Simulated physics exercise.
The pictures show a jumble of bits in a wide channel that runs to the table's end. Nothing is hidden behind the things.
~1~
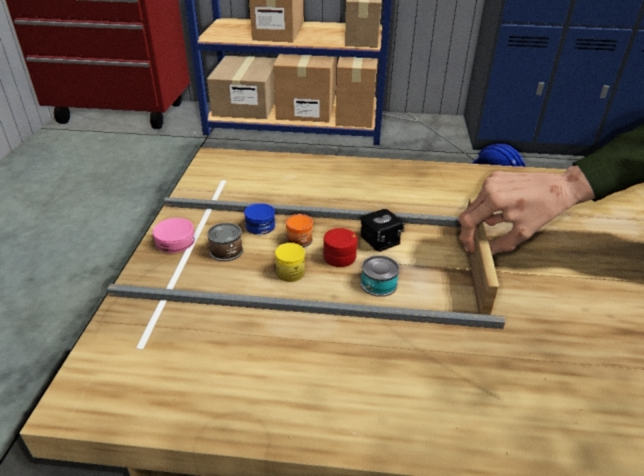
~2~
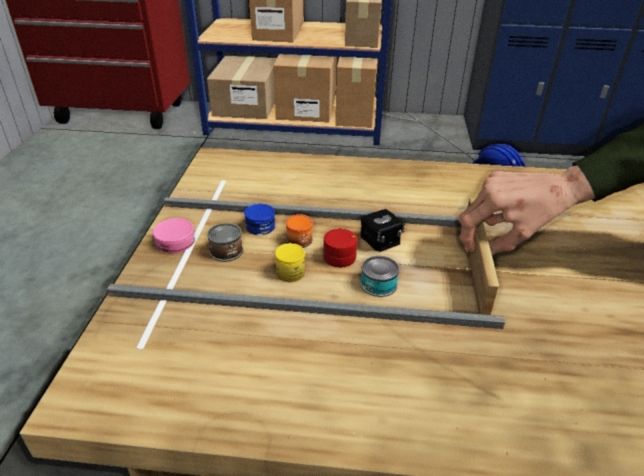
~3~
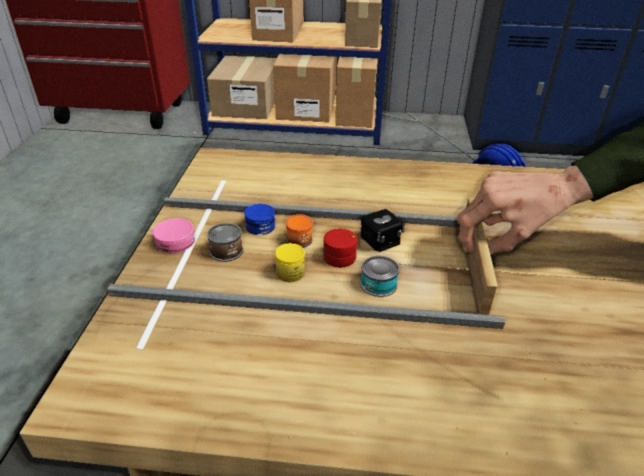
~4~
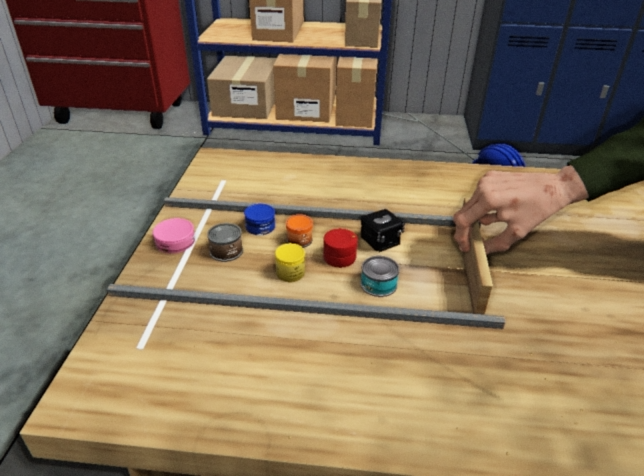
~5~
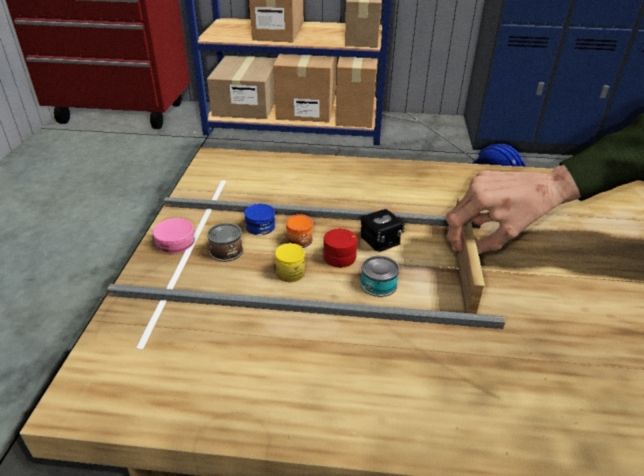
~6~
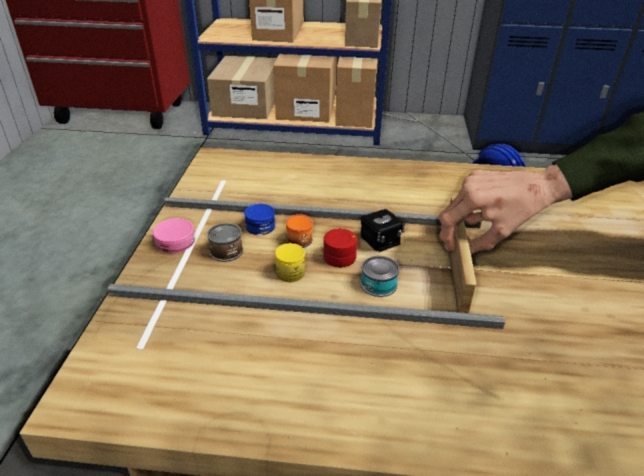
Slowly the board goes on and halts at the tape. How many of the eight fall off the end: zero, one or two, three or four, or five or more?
The number that fall off is one or two.
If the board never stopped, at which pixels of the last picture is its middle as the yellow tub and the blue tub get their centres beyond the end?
Near (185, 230) and (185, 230).
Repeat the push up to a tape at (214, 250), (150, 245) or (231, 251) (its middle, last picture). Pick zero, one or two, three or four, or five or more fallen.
The falls would be not one; at least five; not one.
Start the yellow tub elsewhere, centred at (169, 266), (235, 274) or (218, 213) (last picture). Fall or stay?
The yellow tub stays on; holds on; tumbles off.
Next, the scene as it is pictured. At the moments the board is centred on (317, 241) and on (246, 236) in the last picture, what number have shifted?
By then 5, and 8.
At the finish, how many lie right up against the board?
It touches 4.
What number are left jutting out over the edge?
3 of them.
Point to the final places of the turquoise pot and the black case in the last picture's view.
About (156, 268), and the other about (189, 207).
Soon after, none off yet; pink tub at rest near (174, 236); brown tin at rest near (225, 242); blue tub at rest near (260, 219).
By the end, the number that fall off is one or two; fallen, pink tub.
